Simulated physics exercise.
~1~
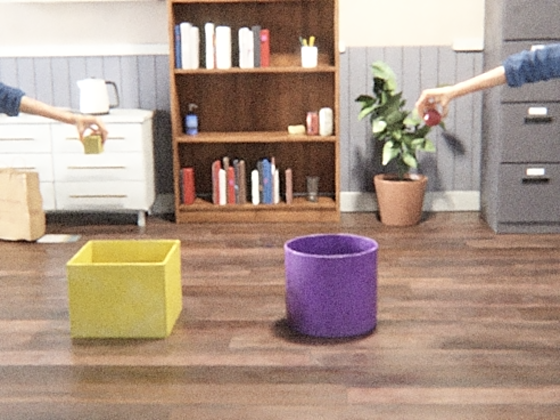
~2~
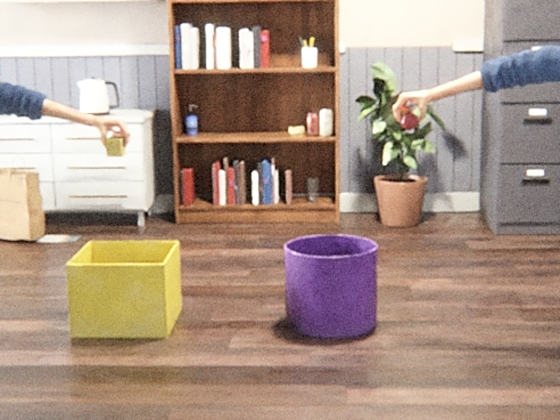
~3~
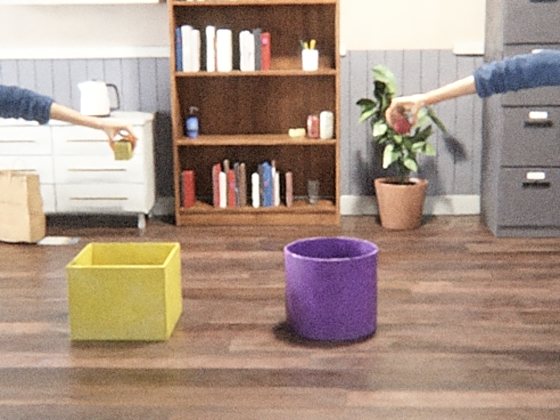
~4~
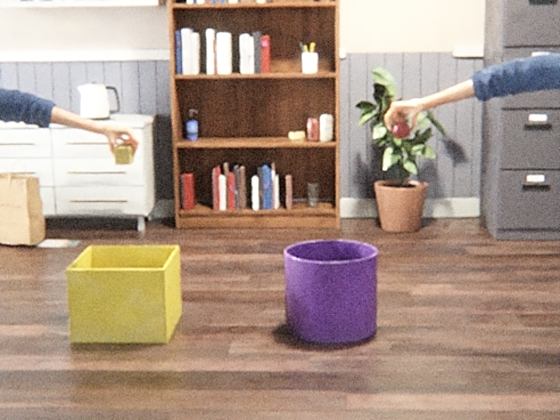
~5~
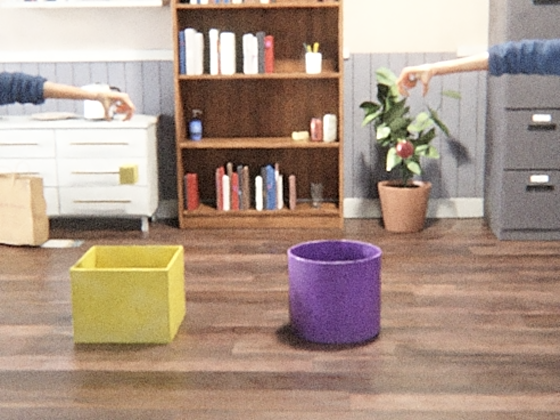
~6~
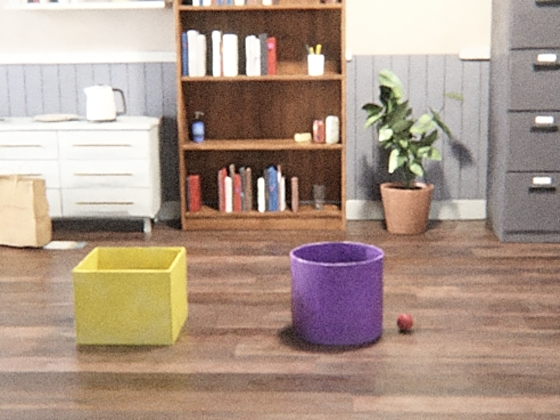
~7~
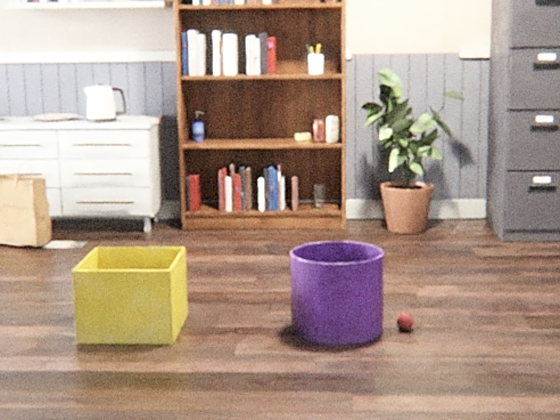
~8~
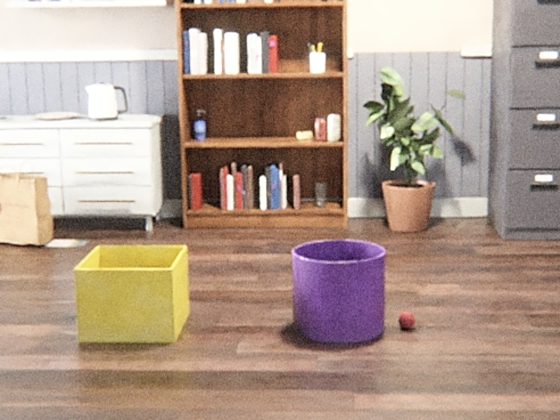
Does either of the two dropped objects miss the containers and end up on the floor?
Yes, the round red object ends up on the floor just to the right of the purple bucket, while the yellow block drops into the yellow crate.
